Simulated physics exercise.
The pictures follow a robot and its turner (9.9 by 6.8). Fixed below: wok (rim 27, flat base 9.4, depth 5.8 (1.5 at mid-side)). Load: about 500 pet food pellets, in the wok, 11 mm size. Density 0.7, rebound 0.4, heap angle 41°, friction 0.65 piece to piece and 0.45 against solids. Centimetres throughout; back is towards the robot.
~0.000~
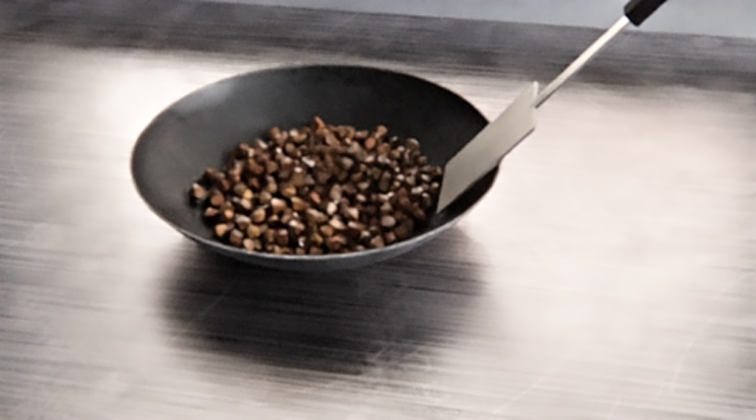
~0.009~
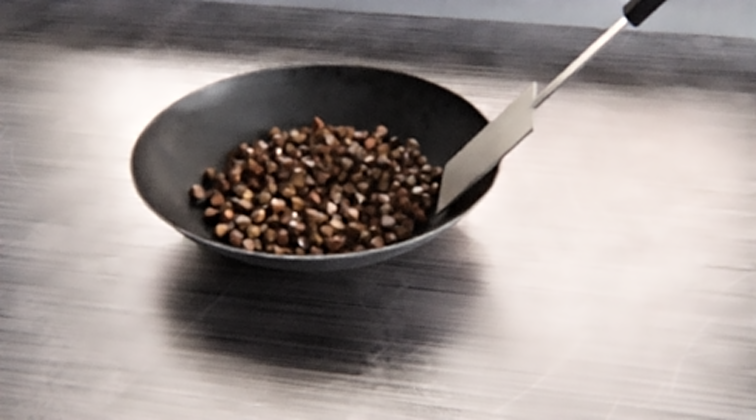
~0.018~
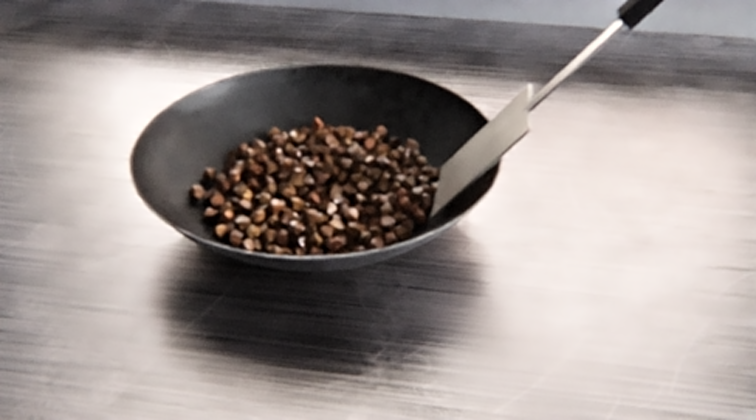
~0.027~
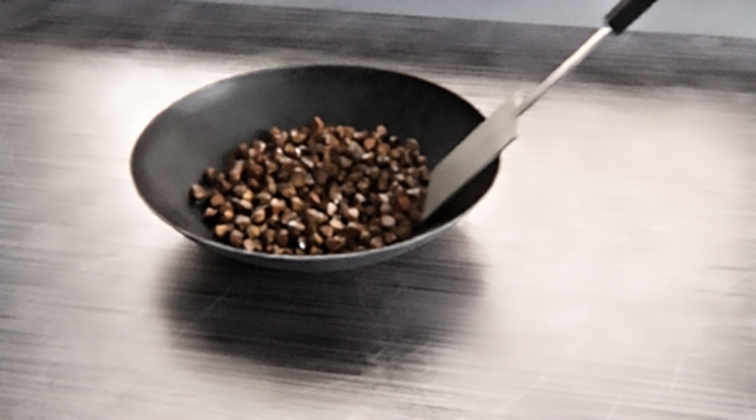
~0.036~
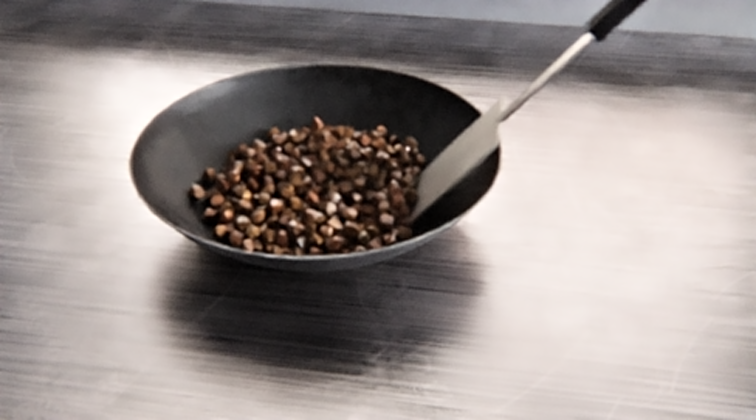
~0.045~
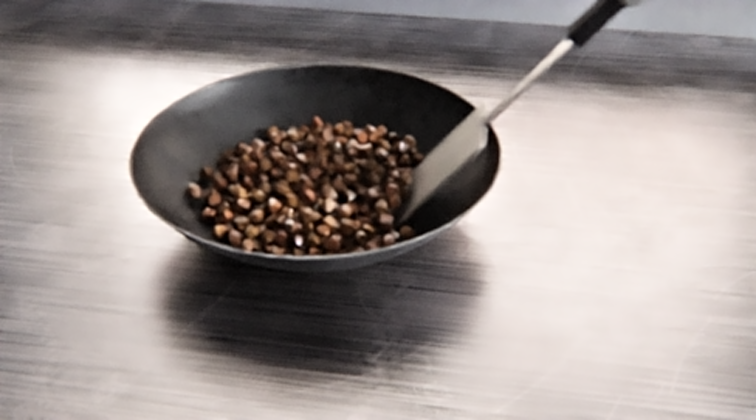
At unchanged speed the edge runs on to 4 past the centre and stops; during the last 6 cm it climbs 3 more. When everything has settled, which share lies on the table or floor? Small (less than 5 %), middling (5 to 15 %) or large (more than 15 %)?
Answer: Middling; 5 to 15 % of the pet food pellets finish on the table or floor.
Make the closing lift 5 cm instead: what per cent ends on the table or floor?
Some 10 per cent.
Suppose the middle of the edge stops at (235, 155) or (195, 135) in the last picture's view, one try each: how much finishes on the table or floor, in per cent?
Some 20 and 40 per cent.
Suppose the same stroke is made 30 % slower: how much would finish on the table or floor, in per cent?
It would be near 0 per cent.
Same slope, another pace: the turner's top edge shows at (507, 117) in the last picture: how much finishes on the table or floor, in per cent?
About 0 per cent.
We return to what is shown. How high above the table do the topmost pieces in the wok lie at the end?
Some 6.5 cm.
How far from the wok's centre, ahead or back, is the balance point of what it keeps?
About 4.5 cm ahead.
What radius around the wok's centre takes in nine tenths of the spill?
About 40 cm.
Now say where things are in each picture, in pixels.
Turner top edge at (536, 104), sloping 52°; upper third of the load around (317, 180), from x 195 to 440, top at y 125; 499 in the wok, in the first frame.
Turner top edge at (535, 105), sloping 52°; upper third of the load around (316, 180), from x 195 to 440, top at y 125, in the second frame.
Turner top edge at (530, 107), sloping 52°; upper third of the load around (316, 180), from x 195 to 435, top at y 125, in the third frame.
Turner top edge at (519, 112), sloping 52°; upper third of the load around (316, 180), from x 195 to 425, top at y 125, in the fourth frame.
Turner top edge at (503, 118), sloping 52°; upper third of the load around (319, 179), from x 195 to 420, top at y 125, in the fifth frame.
Turner top edge at (485, 123), sloping 52°; upper third of the load around (314, 175), from x 195 to 420, top at y 125; 499 in the wok, in the sixth frame.
After 0.07 s, sloping 52°, highest piece 6 above the table; 499 in the wok.
After 0.09 s, sloping 52°, highest piece 7 above the table; 499 in the wok.
After 0.30 s, sloping 52°, highest piece 8 above the table; 455 in the wok, 29 on the table or floor, 15 on the blade or in flight.
After 1.35 s, sloping 52°, highest piece 7 above the table; 454 in the wok, 45 on the table or floor.
At rest, 454 in the wok, 45 on the table or floor. That is 9 % on the table or floor.
